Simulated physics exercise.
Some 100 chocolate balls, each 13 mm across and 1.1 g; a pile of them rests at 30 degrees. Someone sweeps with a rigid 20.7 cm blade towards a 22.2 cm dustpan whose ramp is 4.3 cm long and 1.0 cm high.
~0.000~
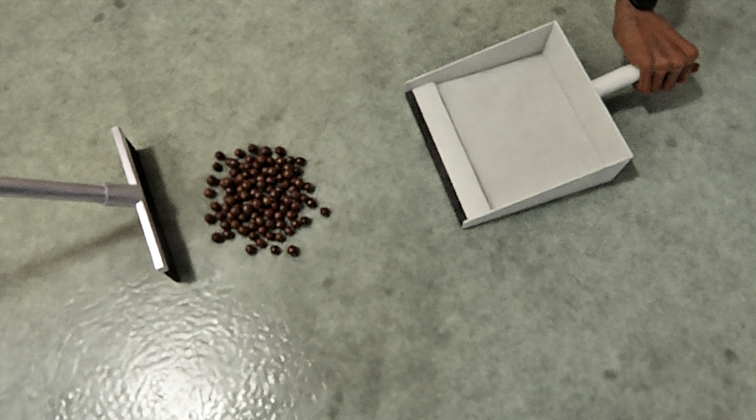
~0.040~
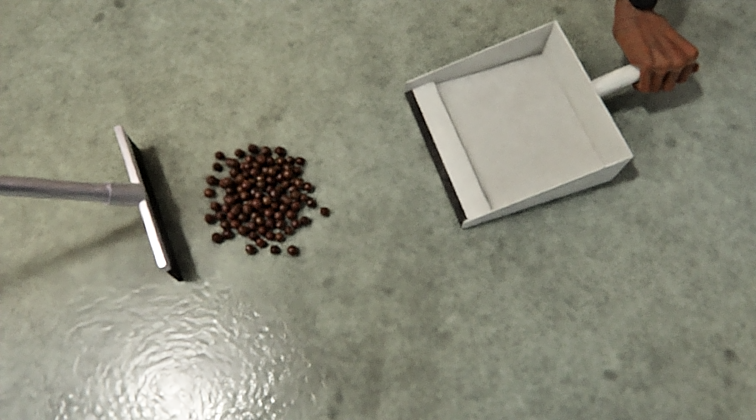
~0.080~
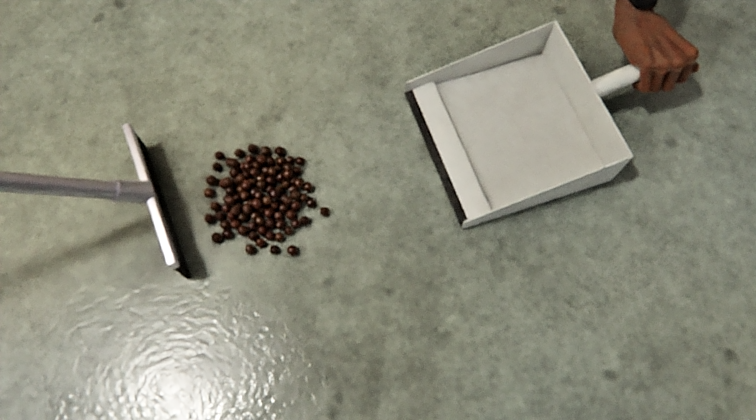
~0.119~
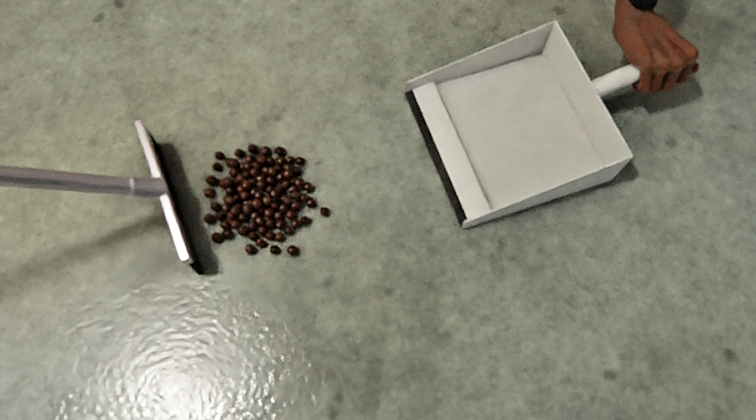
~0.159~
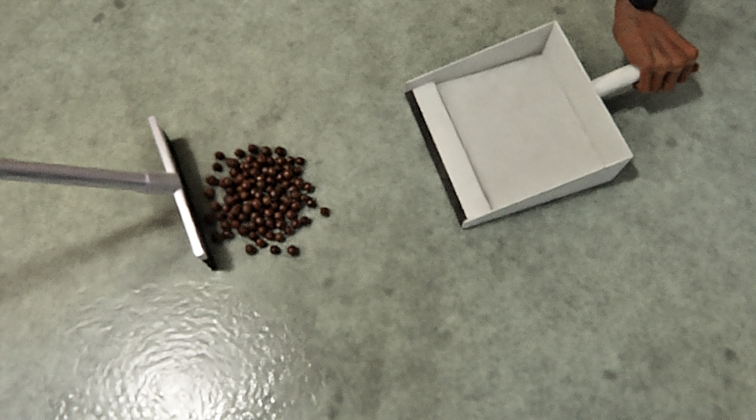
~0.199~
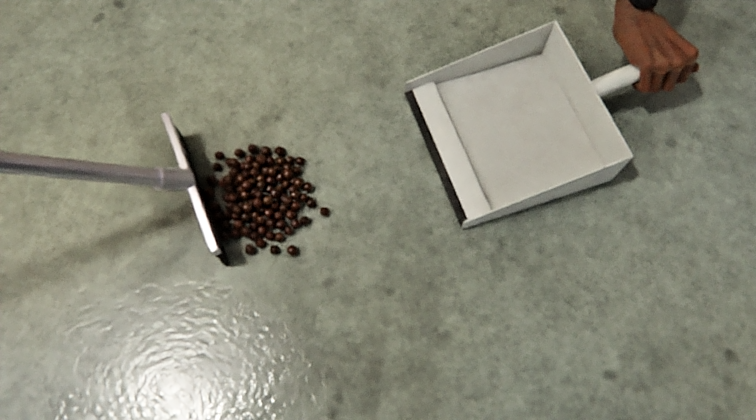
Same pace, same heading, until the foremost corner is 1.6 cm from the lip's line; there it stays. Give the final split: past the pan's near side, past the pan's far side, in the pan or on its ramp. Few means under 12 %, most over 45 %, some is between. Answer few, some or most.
Near side: Few, far side: Some, pan: Some.
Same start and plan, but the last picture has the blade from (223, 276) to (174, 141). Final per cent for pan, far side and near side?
Pan 10, far 10, near 15.
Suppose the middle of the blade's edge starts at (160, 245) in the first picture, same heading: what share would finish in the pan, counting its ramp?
About 40 per cent.
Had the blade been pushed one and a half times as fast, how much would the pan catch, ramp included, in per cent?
It would be near 35 per cent.
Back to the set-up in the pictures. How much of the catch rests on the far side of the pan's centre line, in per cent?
Roughly 60 per cent.
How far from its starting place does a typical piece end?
Roughly 26 cm.
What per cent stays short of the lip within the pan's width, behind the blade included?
Some 45 per cent.
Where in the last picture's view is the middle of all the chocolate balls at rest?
Around (424, 138).
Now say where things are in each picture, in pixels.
The first frame shows blade from (163, 267) to (119, 134), moved 0.0 cm, 0 of the pieces shifted so far; middle of the pieces at (259, 195); pan at (517, 131).
The second frame shows blade from (165, 267) to (122, 133), moved 0.3 cm, 0 of the pieces shifted so far; middle of the pieces at (259, 195).
The third frame shows blade from (174, 264) to (130, 131), moved 1.4 cm, 0 of the pieces shifted so far; middle of the pieces at (259, 195).
The fourth frame shows blade from (187, 260) to (142, 127), moved 3.0 cm, 0 of the pieces shifted so far; middle of the pieces at (259, 195).
The fifth frame shows blade from (202, 255) to (155, 124), moved 4.8 cm, 0 of the pieces shifted so far; middle of the pieces at (259, 195).
The sixth frame shows blade from (216, 251) to (168, 120), moved 6.5 cm, 9 of the pieces shifted so far; middle of the pieces at (259, 195); pan at (517, 131). Its pace works out near 0.44 m/s.
After 0.52 s, middle of the blade 17 cm from the lip; 0 % over the lip, far side 10 %, near side 0 %.
After 0.73 s, middle of the blade 8 cm from the lip; 0 % over the lip, far side 15 %, near side 5 %.
Then, at 1.06 s, middle of the blade 3 cm from the lip; 40 % over the lip, far side 20 %, near side 5 %.
At rest (1.7 s), near side 5 %, far side 20 %, pan 35 %, in front of the lip or behind the blade 45 %.
